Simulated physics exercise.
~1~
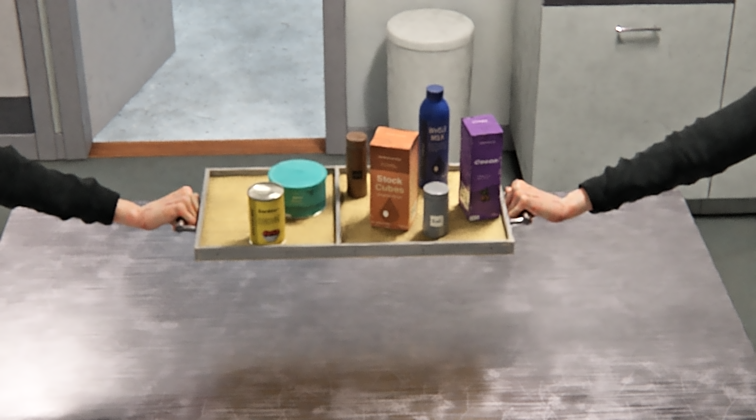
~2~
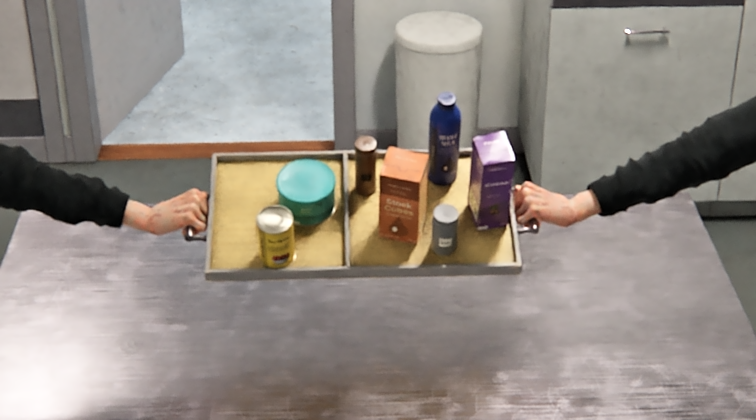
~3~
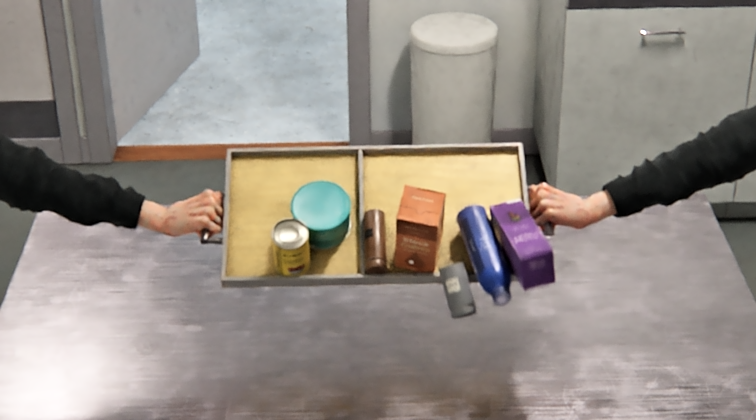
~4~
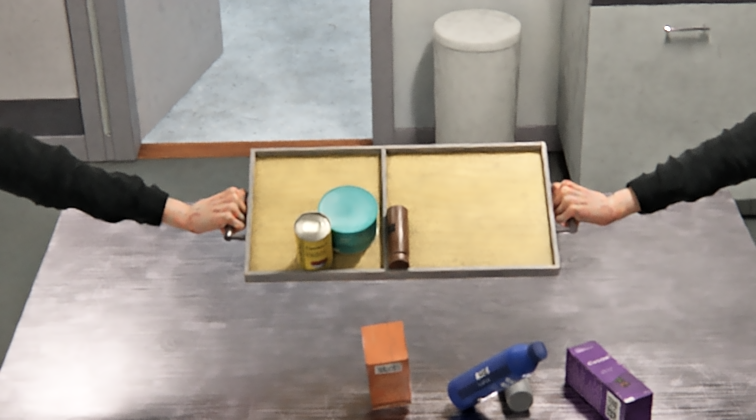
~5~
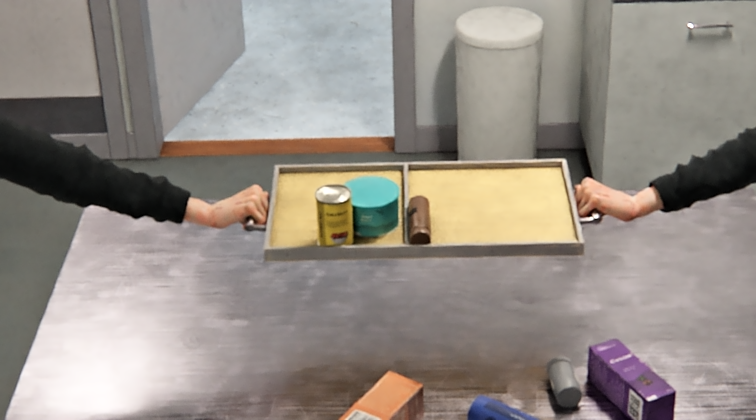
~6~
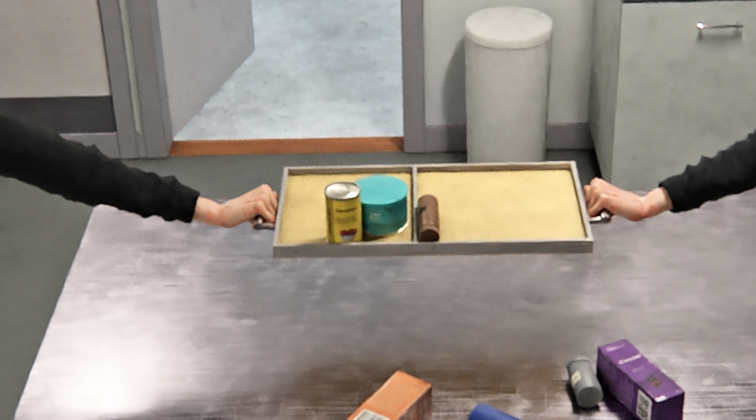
Two hands tip a tray forward, spilling four items, then level it with three left.
